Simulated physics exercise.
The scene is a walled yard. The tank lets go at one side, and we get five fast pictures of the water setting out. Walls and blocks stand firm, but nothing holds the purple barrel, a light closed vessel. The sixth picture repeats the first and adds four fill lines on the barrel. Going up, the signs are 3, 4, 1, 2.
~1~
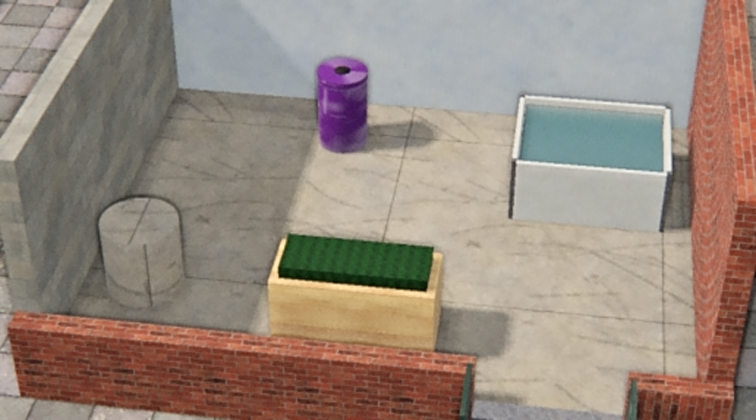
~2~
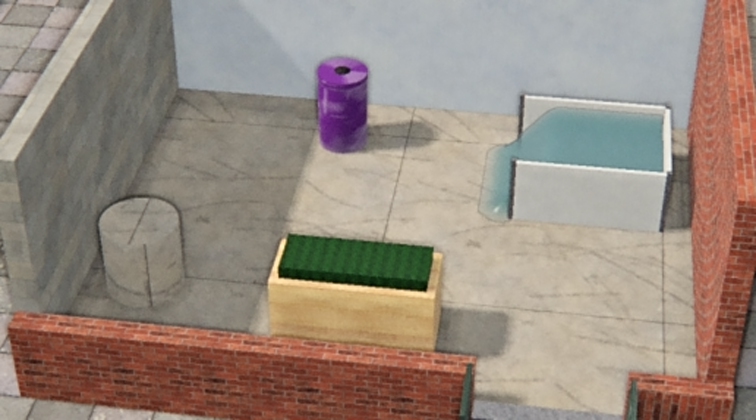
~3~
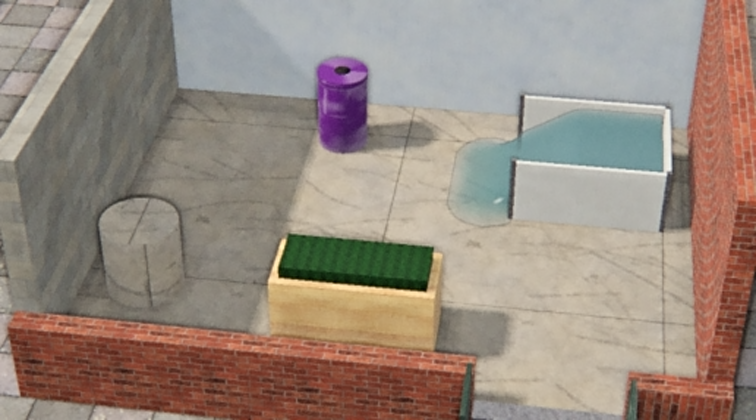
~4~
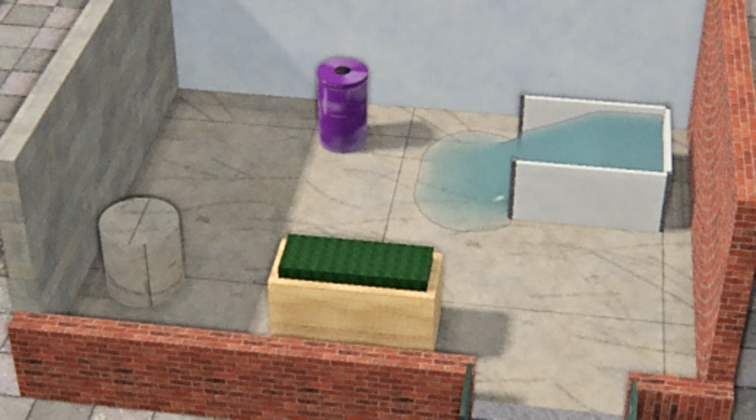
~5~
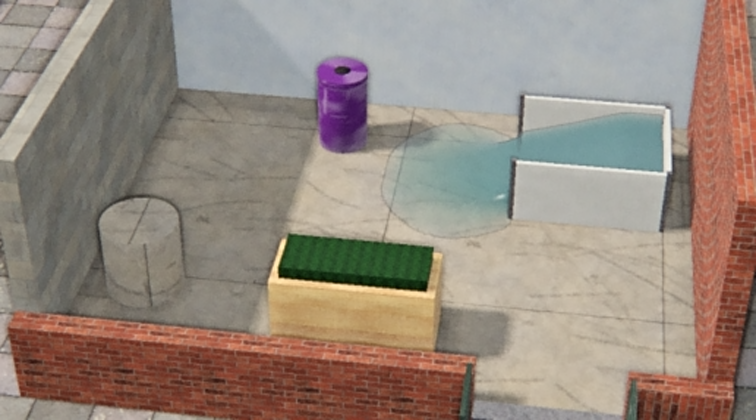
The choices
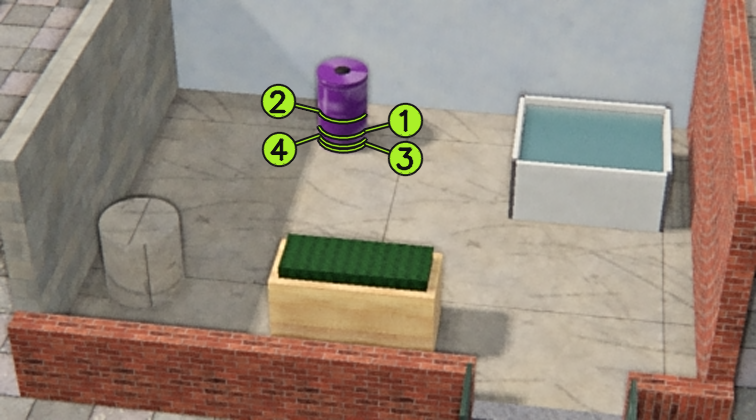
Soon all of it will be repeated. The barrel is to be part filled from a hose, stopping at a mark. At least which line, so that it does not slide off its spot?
Take 2.
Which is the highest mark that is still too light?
That is mark 1.
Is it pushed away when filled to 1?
Yes, that goes wrong.
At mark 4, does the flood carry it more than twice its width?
Yes, it does.
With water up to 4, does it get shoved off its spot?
Yes, it does.
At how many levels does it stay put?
One of the four.
On the marked copy, 1 at (339, 137); 2 at (339, 121); 3 at (339, 150); 4 at (339, 146); from the bottom up 3, 4, 1, 2.
If 1 is chosen, it is pushed about its own width away.
If 2 is chosen, it does not move.
If 3 is chosen, it is pushed about 4 times its own width away.
If 4 is chosen, it is pushed about 3 times its own width away.
